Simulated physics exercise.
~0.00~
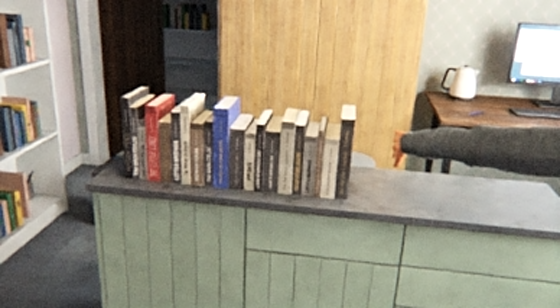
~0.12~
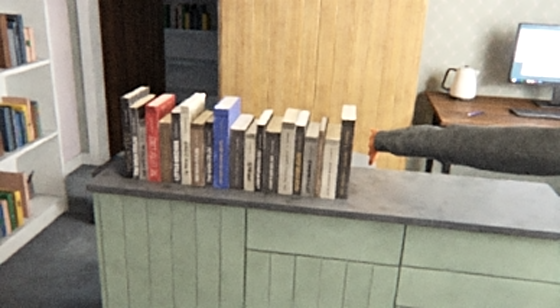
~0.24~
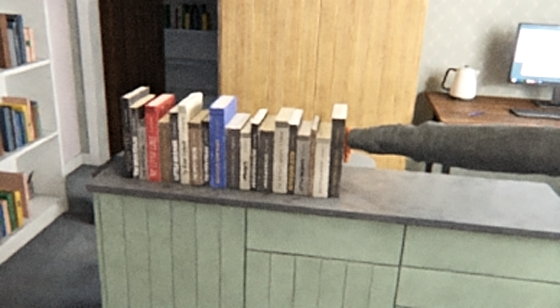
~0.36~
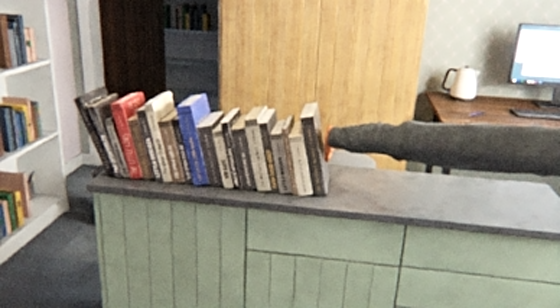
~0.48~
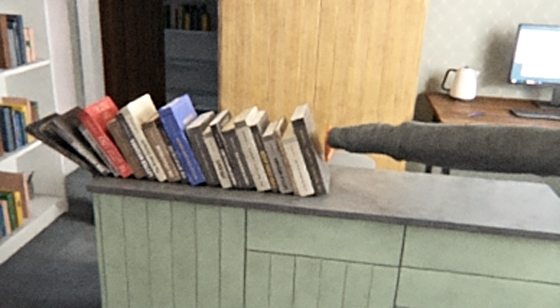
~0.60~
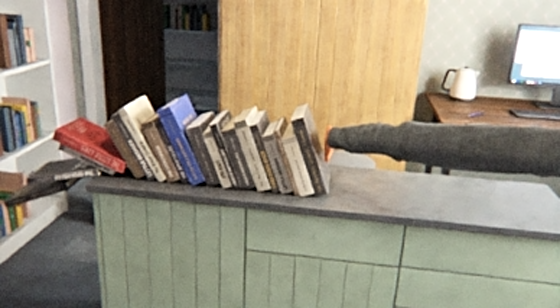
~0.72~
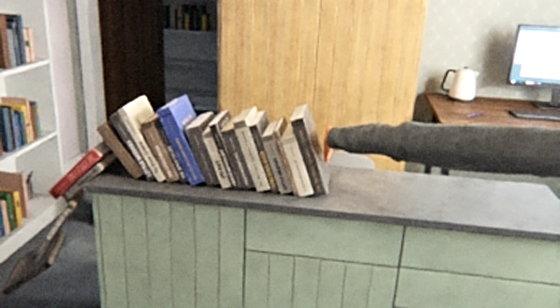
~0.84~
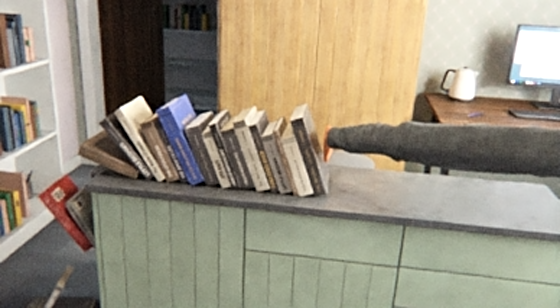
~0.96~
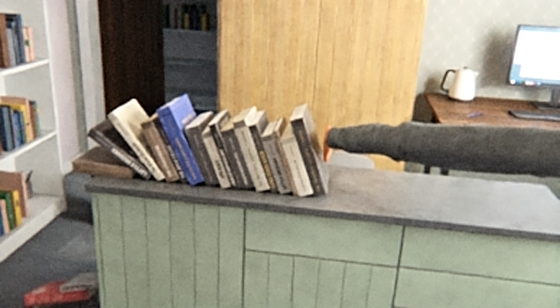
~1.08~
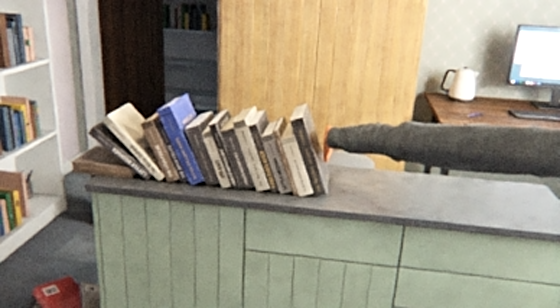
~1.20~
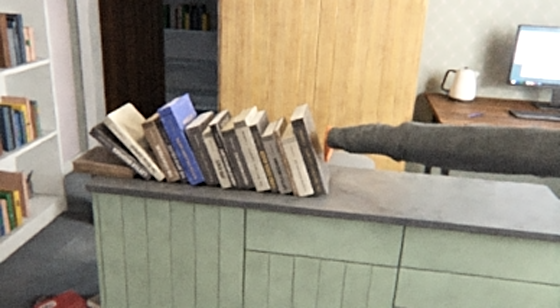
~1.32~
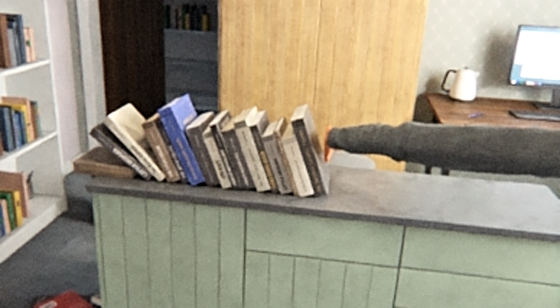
At the start, a row of upright books, one red and one blue among them, stands on a dark worktop above pale green cabinets. An arm in a dark grey sleeve reaches in from the right and pushes the nearest end of the row. The books tip leftward together, leaning on one another, until those at the far left hang past the edge. Several then drop off, the red one tumbling over as it falls. The red book lands on the floor, while the blue one and the others stay leaning on the worktop, the arm still beside them.
